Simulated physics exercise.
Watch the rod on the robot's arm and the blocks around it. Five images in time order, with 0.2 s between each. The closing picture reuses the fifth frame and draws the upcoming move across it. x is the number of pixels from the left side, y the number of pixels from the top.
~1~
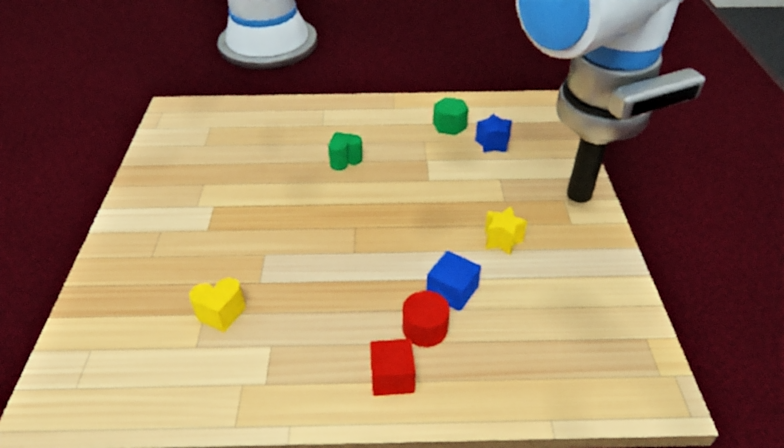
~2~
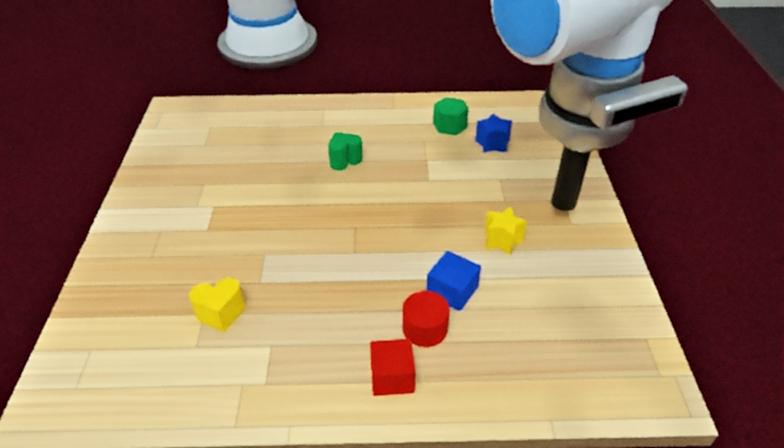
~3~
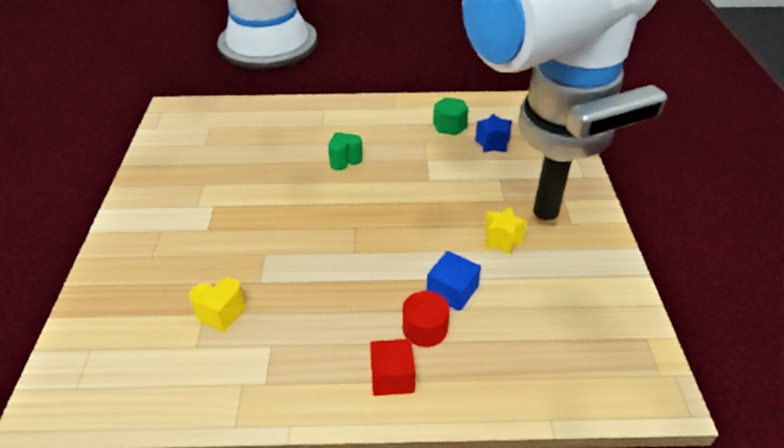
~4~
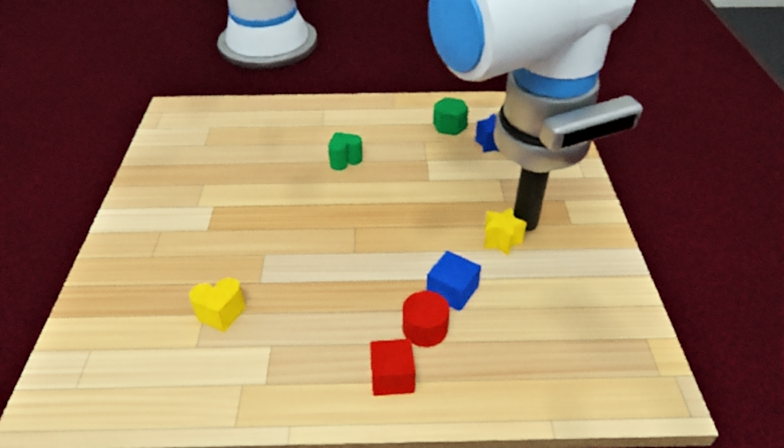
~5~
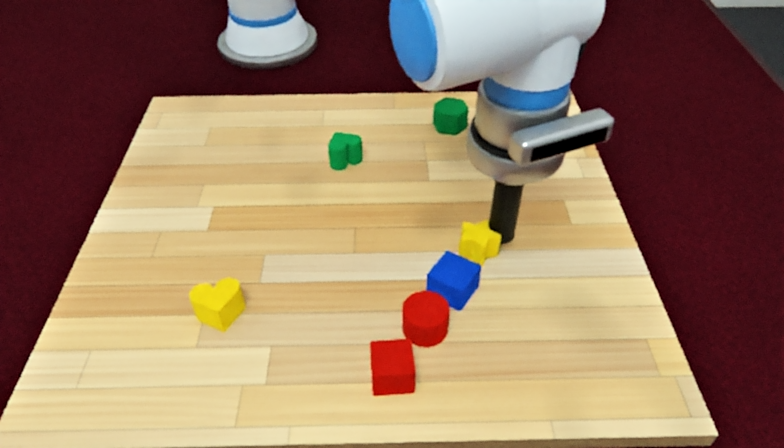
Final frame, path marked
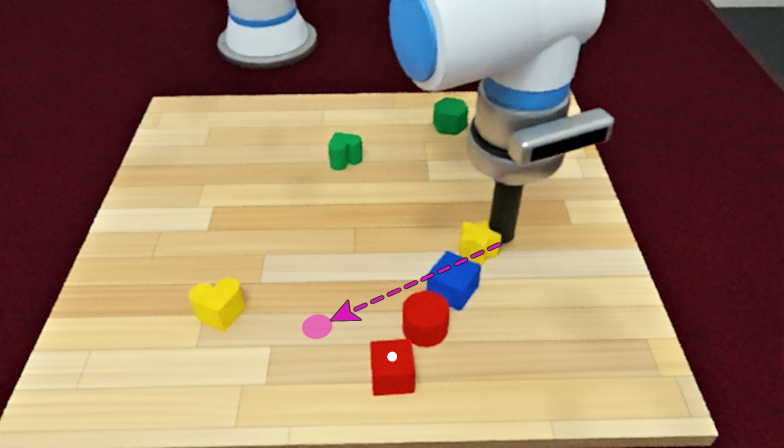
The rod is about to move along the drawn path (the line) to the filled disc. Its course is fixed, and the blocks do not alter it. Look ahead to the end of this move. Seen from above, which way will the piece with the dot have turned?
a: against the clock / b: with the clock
b
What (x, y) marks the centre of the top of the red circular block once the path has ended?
It will end up at (427, 331).
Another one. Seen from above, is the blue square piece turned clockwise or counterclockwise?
It spins anti-clockwise.
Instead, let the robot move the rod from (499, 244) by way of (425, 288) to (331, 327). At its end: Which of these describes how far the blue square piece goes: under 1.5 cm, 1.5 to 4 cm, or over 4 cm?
The blue square piece moves over 4 cm.
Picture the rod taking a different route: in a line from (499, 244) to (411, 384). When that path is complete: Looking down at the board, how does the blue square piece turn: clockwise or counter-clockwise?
It spins with the clock.
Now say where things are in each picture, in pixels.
In the first frame, tip of the rod at (579, 195), middles of tops, red square piece at (392, 357), red circular block at (426, 308), blue square piece at (455, 270), yellow star at (506, 220).
In the second frame, rod at (564, 203), nothing pushed.
In the third frame, rod at (546, 212), nothing pushed.
In the fourth frame, rod at (525, 223), nothing pushed.
In the fifth frame, rod at (501, 235), red square piece at (392, 357), red circular block at (426, 308), blue square piece at (455, 270), yellow star at (479, 232).
The line goes from (499, 244) to (317, 326); the dot is on the red square piece.
On the path given first. One third of the way, rod at (443, 261); red circular block at (423, 323); blue square piece at (433, 286), turned 35° anticlockwise; yellow star at (417, 254), turned 10° clockwise.
Two thirds of the way, rod at (383, 288); red square piece at (391, 363), turned 20° clockwise; red circular block at (427, 331); blue square piece at (424, 290), turned 65° anticlockwise; yellow star at (356, 268), turned 50° clockwise.
At the end, rod at (316, 317); red square piece at (391, 363), turned 20° clockwise; red circular block at (427, 331); blue square piece at (424, 290), turned 65° anticlockwise; yellow star at (337, 271), turned 100° clockwise.
